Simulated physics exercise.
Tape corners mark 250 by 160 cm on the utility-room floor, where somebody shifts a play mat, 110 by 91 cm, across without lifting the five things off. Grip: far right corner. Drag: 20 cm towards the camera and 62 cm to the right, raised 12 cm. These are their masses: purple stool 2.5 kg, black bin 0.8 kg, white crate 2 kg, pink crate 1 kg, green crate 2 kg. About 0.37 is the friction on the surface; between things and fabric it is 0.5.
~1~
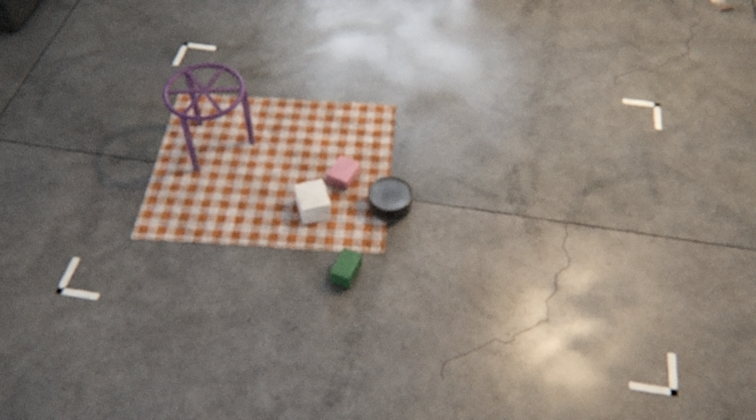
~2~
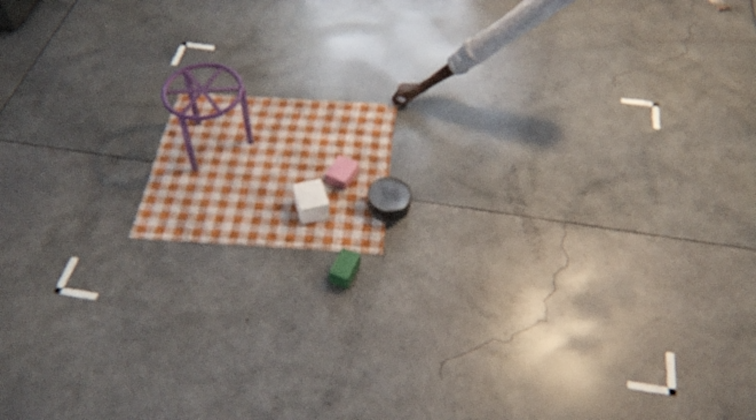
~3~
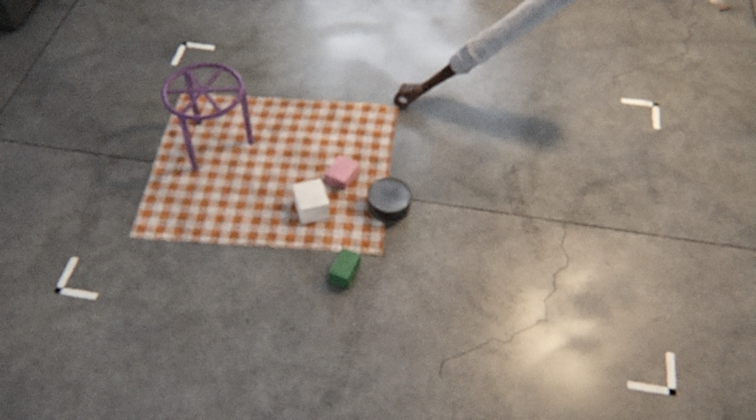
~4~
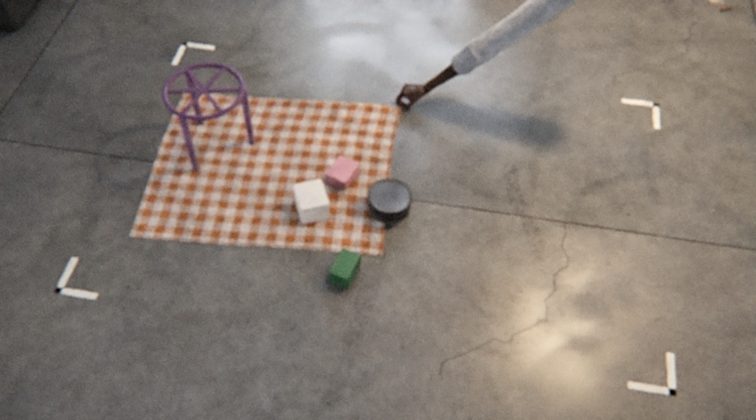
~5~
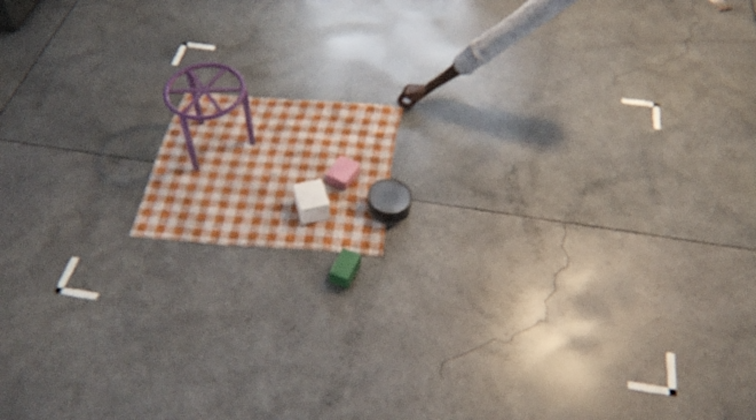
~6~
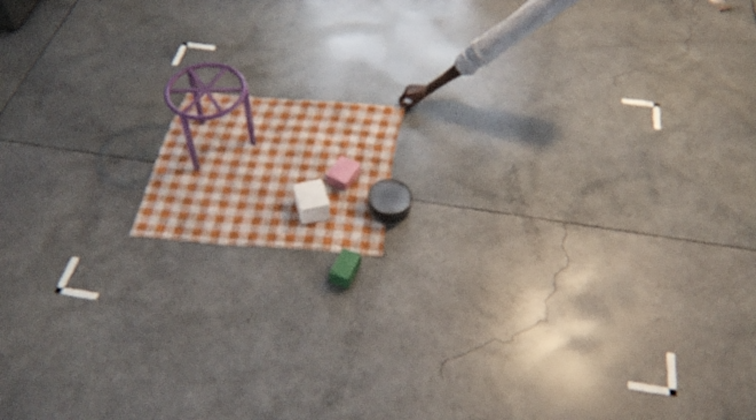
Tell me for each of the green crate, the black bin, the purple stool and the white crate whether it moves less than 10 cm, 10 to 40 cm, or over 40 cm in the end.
My call: Green crate moves less than 10 cm; black bin moves 10 to 40 cm; purple stool moves over 40 cm; white crate moves 10 to 40 cm.
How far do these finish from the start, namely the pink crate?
For the pink crate, 35 cm.
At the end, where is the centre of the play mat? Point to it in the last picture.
Midpoint, last view: Approx. (368, 140).
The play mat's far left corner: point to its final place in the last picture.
About (331, 74).
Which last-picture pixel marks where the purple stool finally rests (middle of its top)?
The top ends up close to (344, 103) in the last picture.
Next, middle of the play mat at (291, 155); purple stool 13 cm off its start, black bin 6 cm off its start, pink crate 7 cm off its start.
Then, middle of the play mat at (315, 148); purple stool 28 cm off its start, black bin 8 cm off its start, white crate 8 cm off its start.
After that, middle of the play mat at (355, 141); purple stool 57 cm off its start at (329, 99), white crate 22 cm off its start at (354, 175), black bin 13 cm off its start at (415, 205).
Later, middle of the play mat at (368, 141); purple stool 63 cm off its start, white crate 27 cm off its start, black bin 17 cm off its start.
At the end, middle of the play mat at (368, 140); purple stool 63 cm off its start at (344, 103), white crate 27 cm off its start at (366, 173), black bin 17 cm off its start at (424, 206), green crate 0 cm off its start at (345, 263).
